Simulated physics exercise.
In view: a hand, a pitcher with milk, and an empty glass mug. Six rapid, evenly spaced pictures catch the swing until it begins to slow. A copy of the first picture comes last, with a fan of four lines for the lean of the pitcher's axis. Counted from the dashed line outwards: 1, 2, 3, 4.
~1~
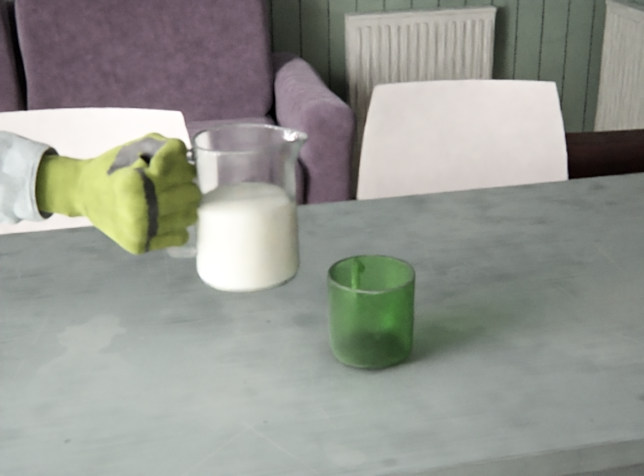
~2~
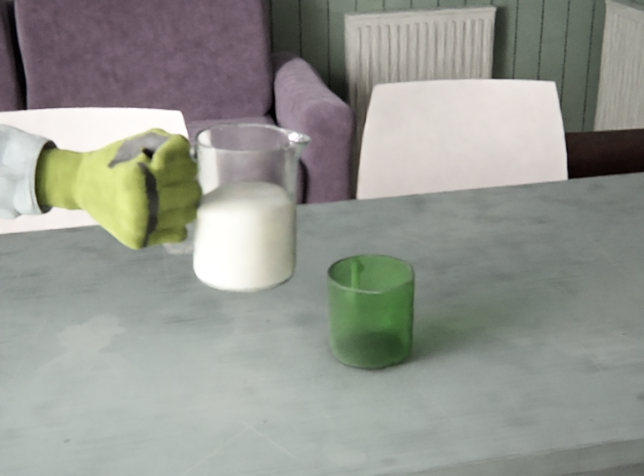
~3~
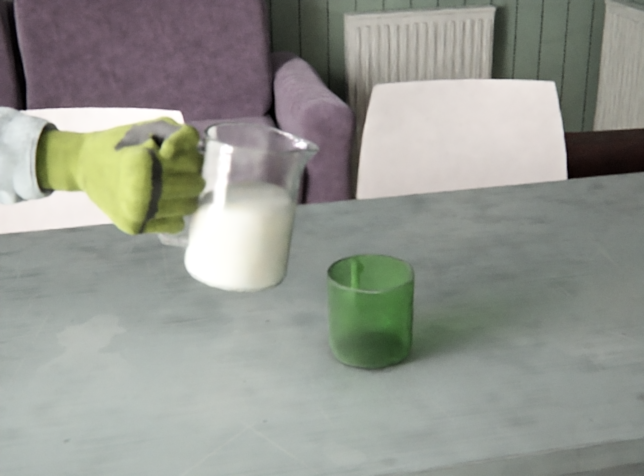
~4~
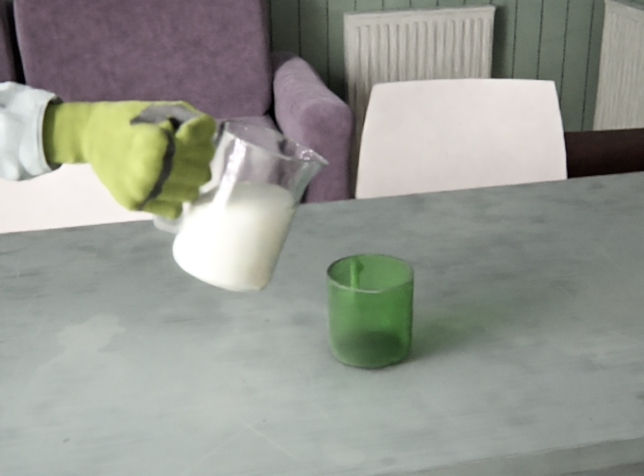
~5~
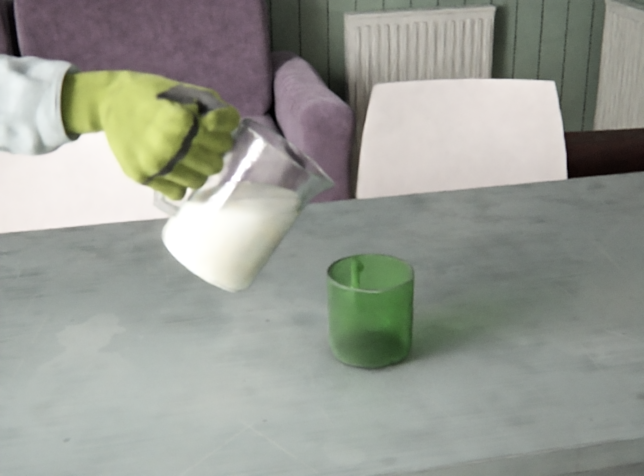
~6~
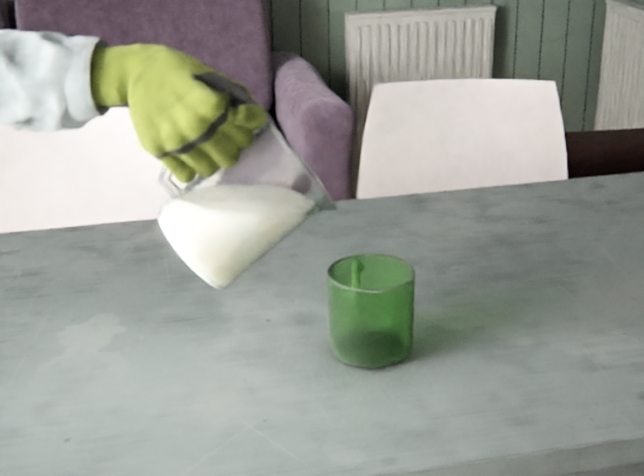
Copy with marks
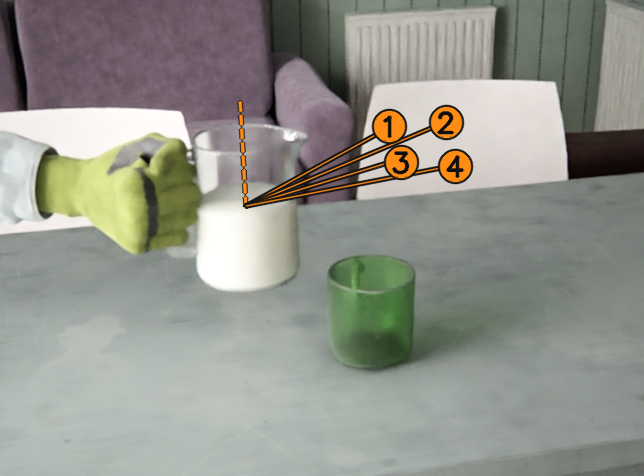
To begin with, a hand in a yellow-green glove holds a clear pitcher of milk nearly upright, left of an empty green glass on a gray table. The hand then tilts the pitcher to the right, slightly at first and then steeply, and the milk shifts toward its lip, none leaving the pitcher.
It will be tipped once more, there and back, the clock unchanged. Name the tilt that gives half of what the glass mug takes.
Go for 3.
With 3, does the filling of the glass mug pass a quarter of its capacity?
Yes, clearly.
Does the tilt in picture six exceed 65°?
No.
On the marked copy, 1 at (374, 135); 2 at (430, 128); 3 at (384, 163); 4 at (438, 168).
With 1, the glass mug ends with about 22 % of what it can hold.
With 2, the glass mug ends with about 36 % of what it can hold.
With 3, the glass mug ends with about 52 % of what it can hold.
With 4, the glass mug ends with about 66 % of what it can hold.
